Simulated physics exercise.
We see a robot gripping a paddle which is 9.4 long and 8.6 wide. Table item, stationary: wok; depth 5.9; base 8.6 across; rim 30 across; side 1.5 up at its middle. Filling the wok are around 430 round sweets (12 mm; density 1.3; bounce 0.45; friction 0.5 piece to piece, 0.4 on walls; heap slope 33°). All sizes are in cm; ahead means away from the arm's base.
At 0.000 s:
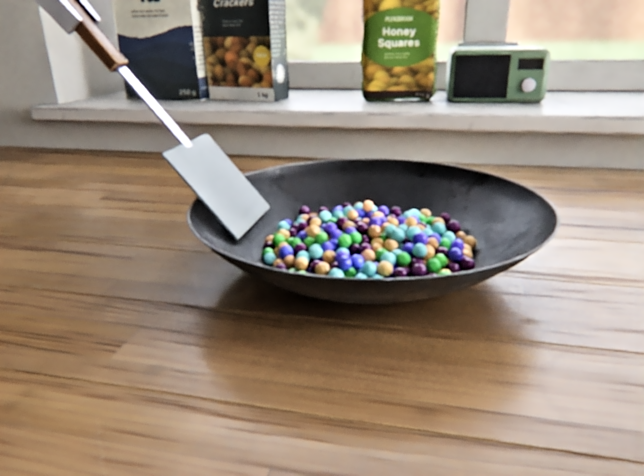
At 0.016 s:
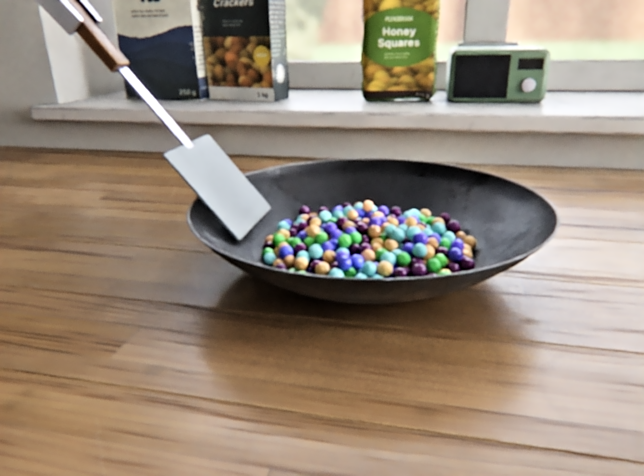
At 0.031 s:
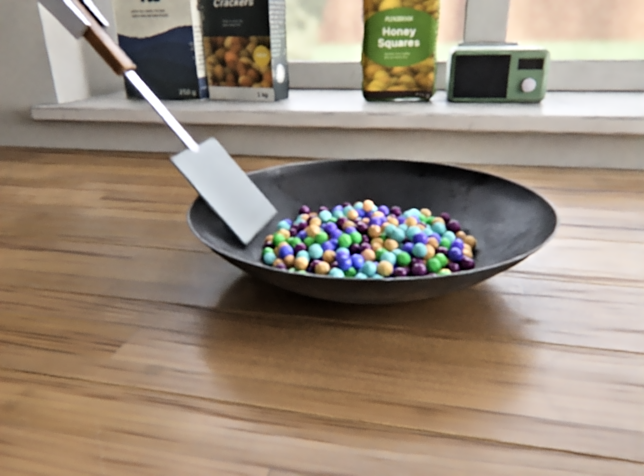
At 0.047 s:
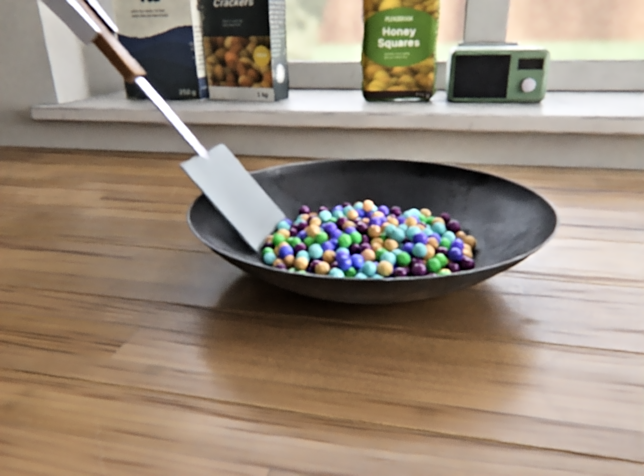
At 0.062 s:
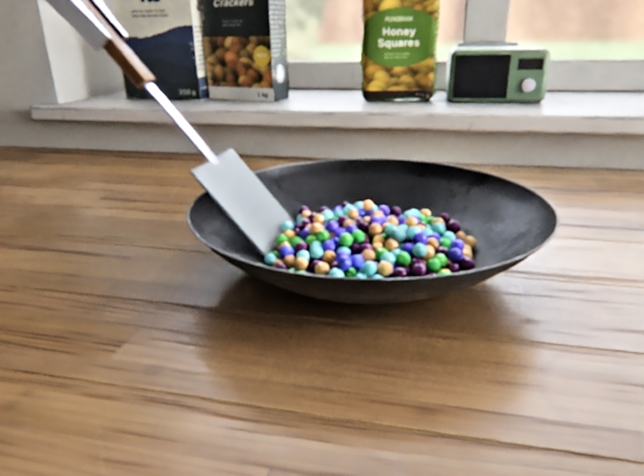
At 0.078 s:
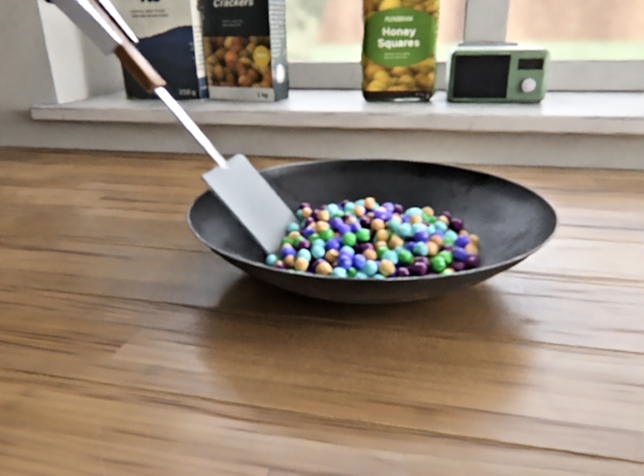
A flat paddle held by a robot arm rests at the left inside edge of a dark wok filled with small colourful round sweets on a wooden counter. It then slides slowly down and right into the near side of the heap, nudging the sweets slightly while the wok stays still.
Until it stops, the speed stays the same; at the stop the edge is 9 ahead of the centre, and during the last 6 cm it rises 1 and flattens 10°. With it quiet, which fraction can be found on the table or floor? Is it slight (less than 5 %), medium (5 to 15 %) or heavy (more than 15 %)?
Medium.
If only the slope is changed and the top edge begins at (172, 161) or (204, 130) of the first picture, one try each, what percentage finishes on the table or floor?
Close to 10 and 15 percent respectively.
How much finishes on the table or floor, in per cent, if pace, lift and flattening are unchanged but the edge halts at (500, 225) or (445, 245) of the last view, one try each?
The two tries give near 30 and near 5 in a hundred.
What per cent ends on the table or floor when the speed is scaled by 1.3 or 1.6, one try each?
Close to 20 and 25 percent respectively.
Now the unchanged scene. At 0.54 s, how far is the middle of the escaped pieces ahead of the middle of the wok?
18 cm.
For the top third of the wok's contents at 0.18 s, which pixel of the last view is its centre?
Near (435, 233).
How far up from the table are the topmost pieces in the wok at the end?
It reaches about 7.5 cm.
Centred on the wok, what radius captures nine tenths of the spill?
About 25 cm.
After 0.18 s, sloping 50°, highest piece 5 above the table; 427 in the wok.
After 0.28 s, sloping 47°, highest piece 7 above the table; 427 in the wok.
After 0.54 s, sloping 40°, highest piece 8 above the table; 387 in the wok, 37 on the table or floor, 3 on the blade or in flight.
After 1.59 s, sloping 40°, highest piece 7 above the table; 383 in the wok, 44 on the table or floor.
In the end, 383 in the wok, 44 on the table or floor. That is 10 % on the table or floor.
